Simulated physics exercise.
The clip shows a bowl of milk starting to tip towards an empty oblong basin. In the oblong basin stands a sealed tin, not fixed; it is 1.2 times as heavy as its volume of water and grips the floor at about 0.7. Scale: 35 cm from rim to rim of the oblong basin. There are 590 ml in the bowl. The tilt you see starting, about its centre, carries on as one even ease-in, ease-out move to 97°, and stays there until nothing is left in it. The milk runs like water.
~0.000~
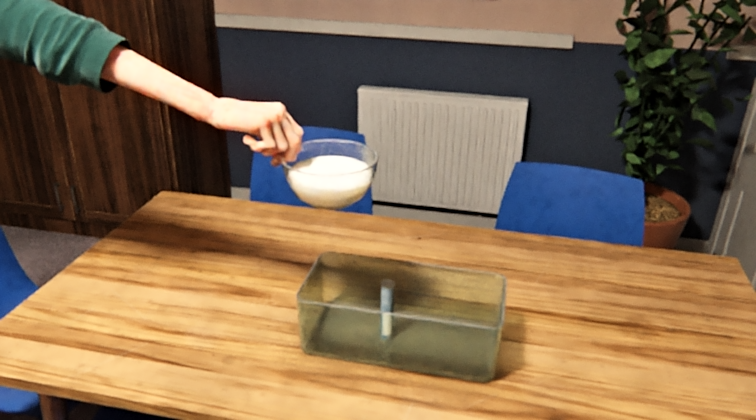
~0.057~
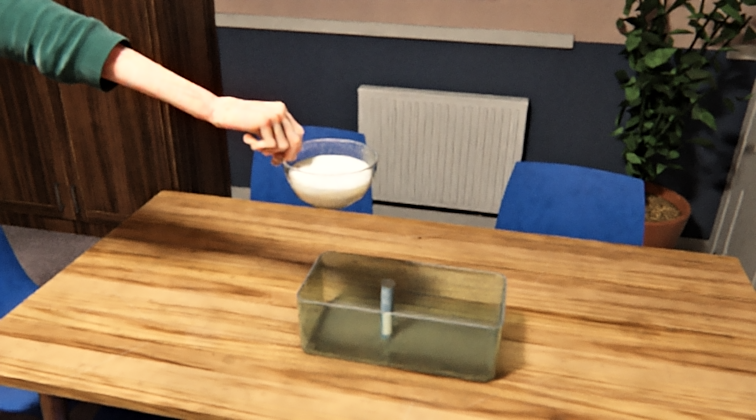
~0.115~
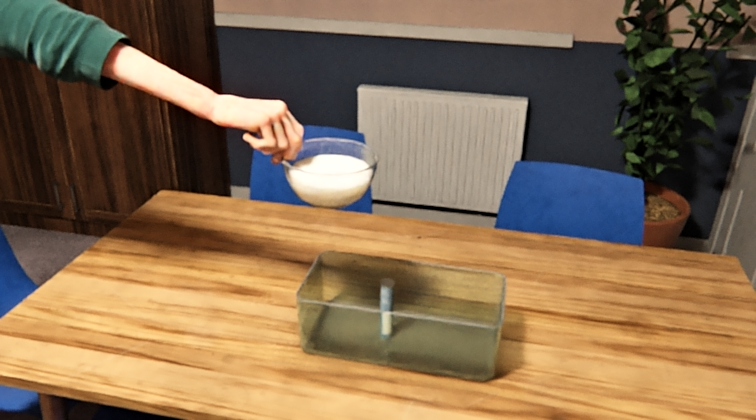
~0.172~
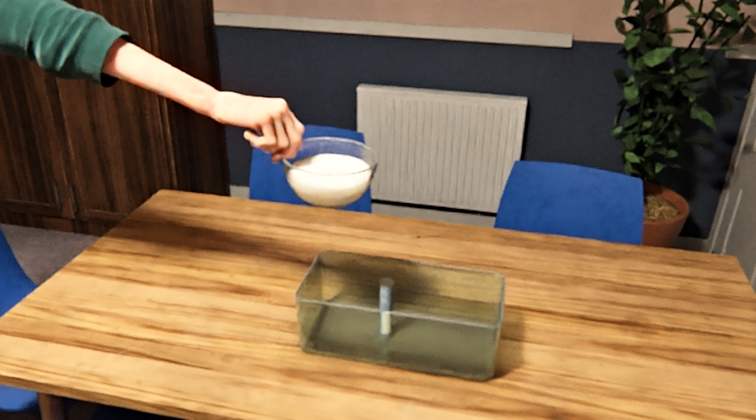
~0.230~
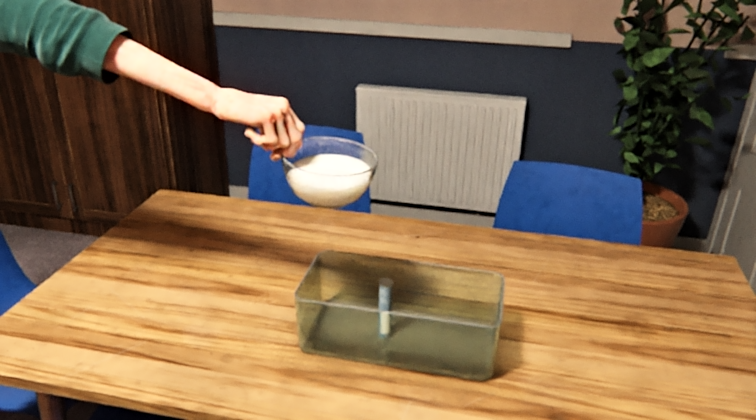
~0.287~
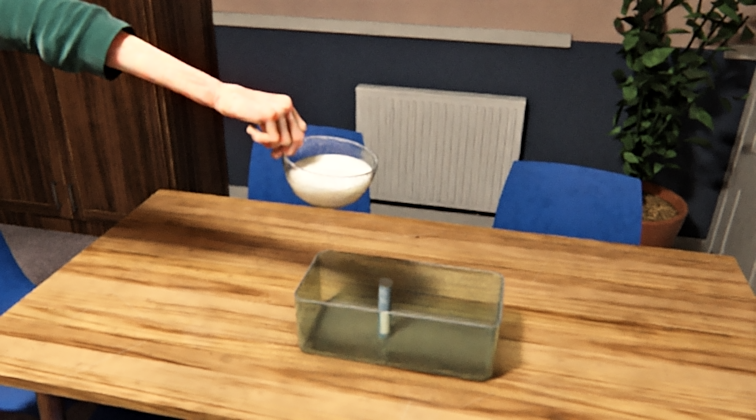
A hand in a green sleeve holding a glass bowl of milk above an oblong basin, tilting it very slightly.
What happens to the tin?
It keeps standing.
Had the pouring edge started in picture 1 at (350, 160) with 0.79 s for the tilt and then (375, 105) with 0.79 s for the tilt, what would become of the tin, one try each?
First it remains upright; then it falls.
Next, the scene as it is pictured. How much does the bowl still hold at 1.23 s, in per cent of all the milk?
About 10 per cent.
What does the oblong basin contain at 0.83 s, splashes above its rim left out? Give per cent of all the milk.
About 2 per cent.
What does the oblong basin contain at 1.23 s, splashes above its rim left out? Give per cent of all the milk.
About 70 per cent.
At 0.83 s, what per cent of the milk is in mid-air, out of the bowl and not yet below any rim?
Near 24 in a hundred.
Then, 0.83 s in, the tilt is 52° and 73 per cent is still to pour; the tin stands where it began.
Then, 1.23 s in, the tilt is 85° and 11 per cent is still to pour; the tin stands where it began.
Then, 1.64 s in, the tilt is 97° and 0 per cent is still to pour; the tin stands where it began.
Then, 2.09 s in, the tilt is 97° and 0 per cent is still to pour; the tin stands where it began.
Finally, the tin stands where it began.
